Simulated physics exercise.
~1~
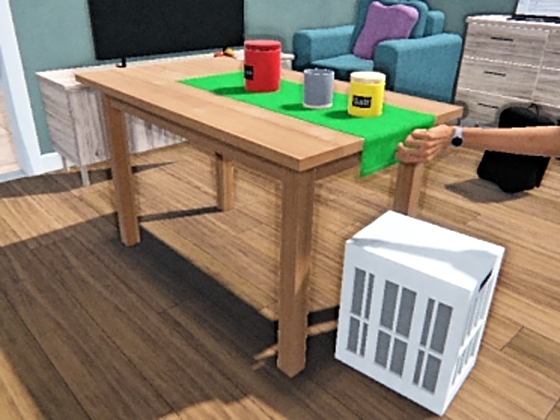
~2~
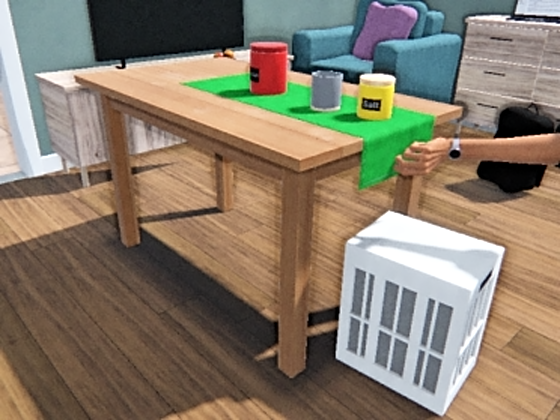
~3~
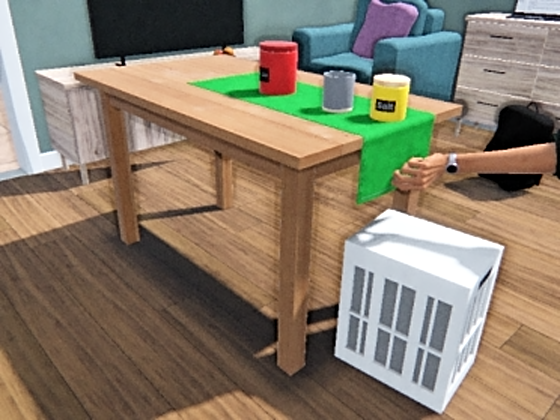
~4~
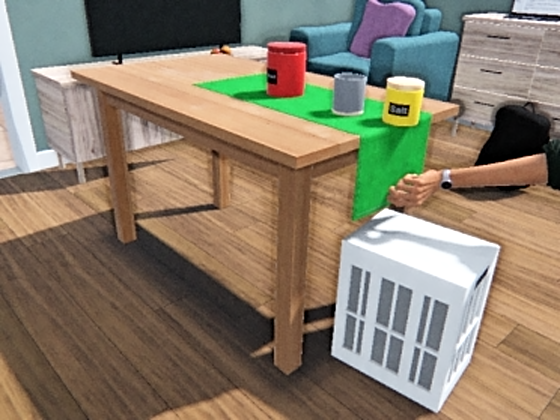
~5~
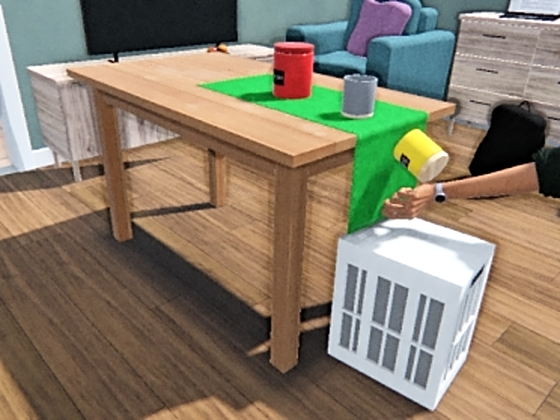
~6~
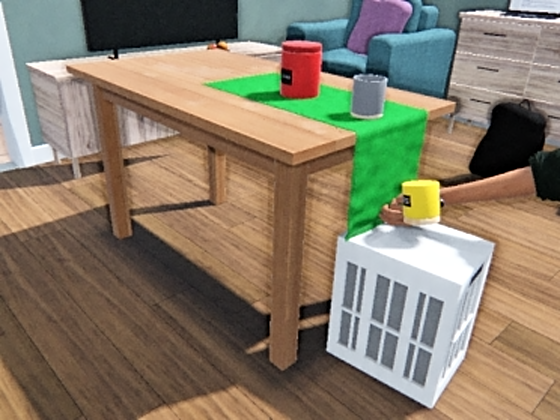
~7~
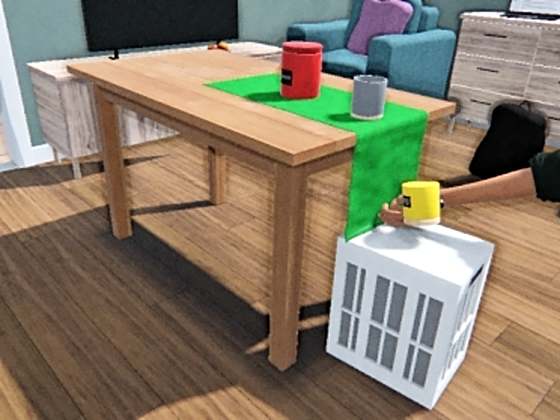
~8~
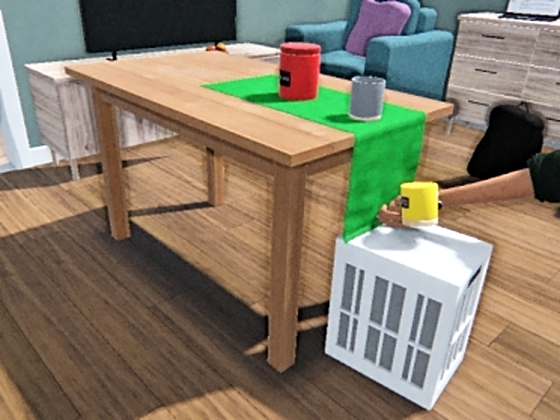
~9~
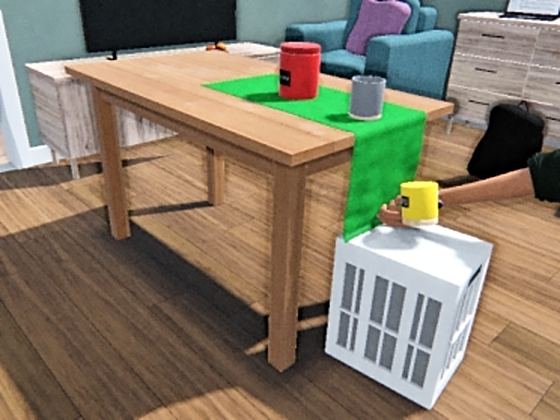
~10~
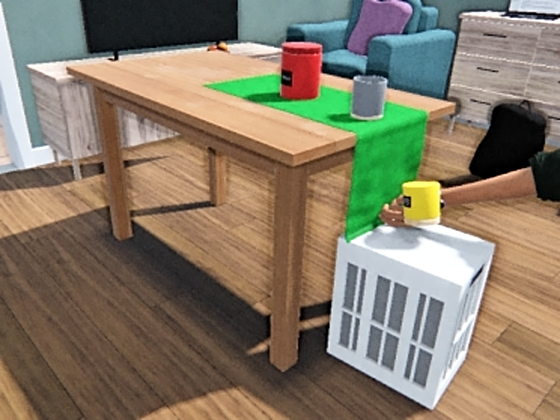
On a wooden table, a hand tugs a green cloth until the yellow jar falls off.
